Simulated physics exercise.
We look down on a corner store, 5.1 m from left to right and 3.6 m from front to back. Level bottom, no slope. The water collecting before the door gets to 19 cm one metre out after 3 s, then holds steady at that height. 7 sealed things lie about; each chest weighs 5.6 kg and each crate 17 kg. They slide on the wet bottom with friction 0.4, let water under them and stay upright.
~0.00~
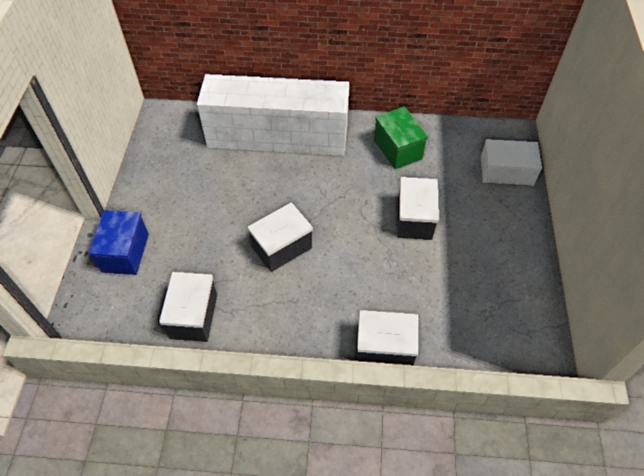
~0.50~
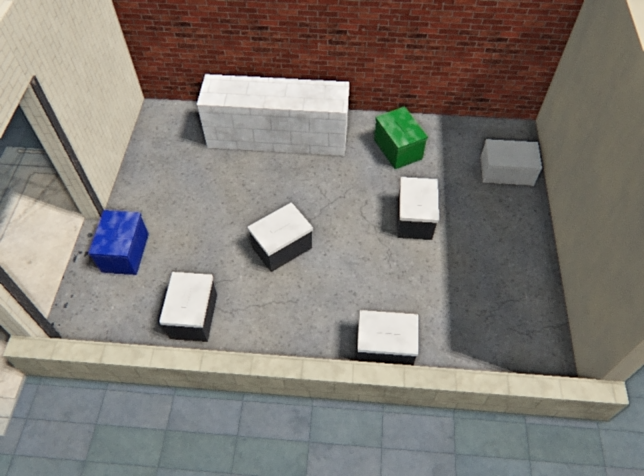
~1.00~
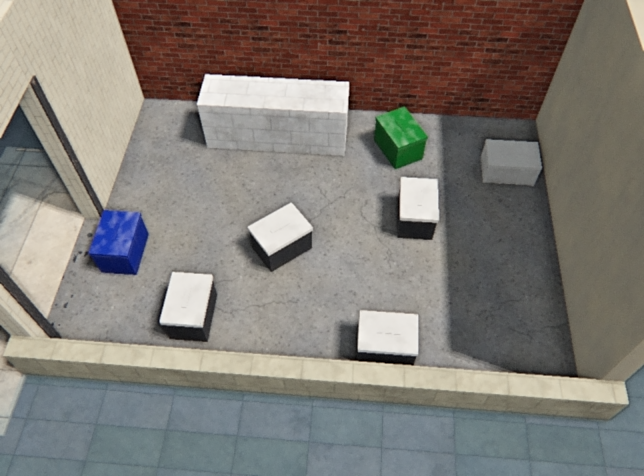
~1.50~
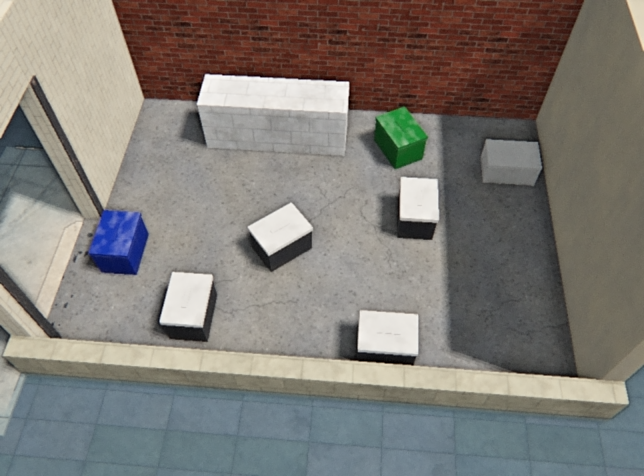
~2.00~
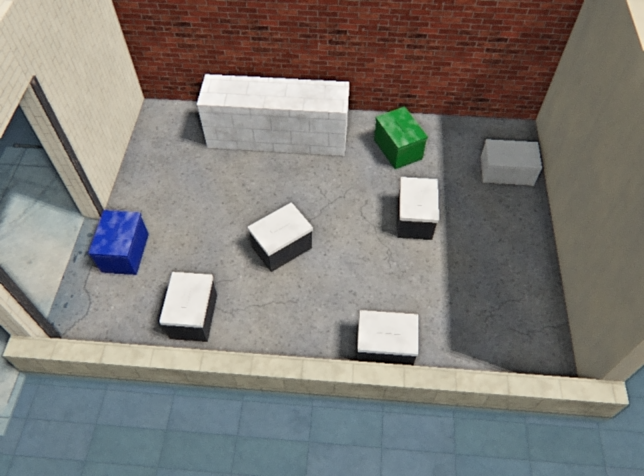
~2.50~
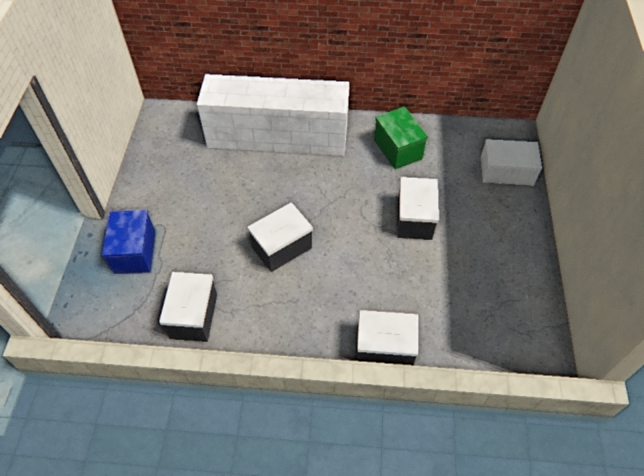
Water covering the paving outside a walled room, then seeping in through the left doorway and nudging the blue box slightly right.
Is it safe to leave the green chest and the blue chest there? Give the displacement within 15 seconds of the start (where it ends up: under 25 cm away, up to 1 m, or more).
The green chest shifts slightly; the blue chest goes a long way.
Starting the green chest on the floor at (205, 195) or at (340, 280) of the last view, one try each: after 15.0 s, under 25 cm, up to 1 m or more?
Run 1 - well off; run 2 - well off.
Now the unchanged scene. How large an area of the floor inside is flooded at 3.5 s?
3.5 m2.
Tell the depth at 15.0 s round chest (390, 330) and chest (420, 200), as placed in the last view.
I'd put it at 14 cm and 14 cm respectively.
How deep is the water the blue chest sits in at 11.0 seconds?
Close to 11 centimetres.
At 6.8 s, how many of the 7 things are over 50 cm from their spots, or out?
Result: 6.
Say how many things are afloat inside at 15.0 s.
The count is 7.
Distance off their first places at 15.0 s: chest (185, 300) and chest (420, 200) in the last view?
The first is 300 cm from its start, the second 120 cm.
After 3.5 s the green chest is near (401, 127), 0.0 m from its start, aground; the blue chest is near (203, 213), 0.9 m from its start, aground; 0 afloat.
After 6.8 s the green chest is near (446, 106), 0.7 m from its start, aground; the blue chest is near (458, 139), 3.9 m from its start, afloat; 5 afloat.
After 11.0 s the green chest is near (372, 98), 0.5 m from its start, afloat; the blue chest is near (406, 121), 3.5 m from its start, afloat; 7 afloat.
After 15.0 s the green chest is near (371, 96), 0.5 m from its start, afloat; the blue chest is near (374, 183), 2.8 m from its start, afloat; 7 afloat.
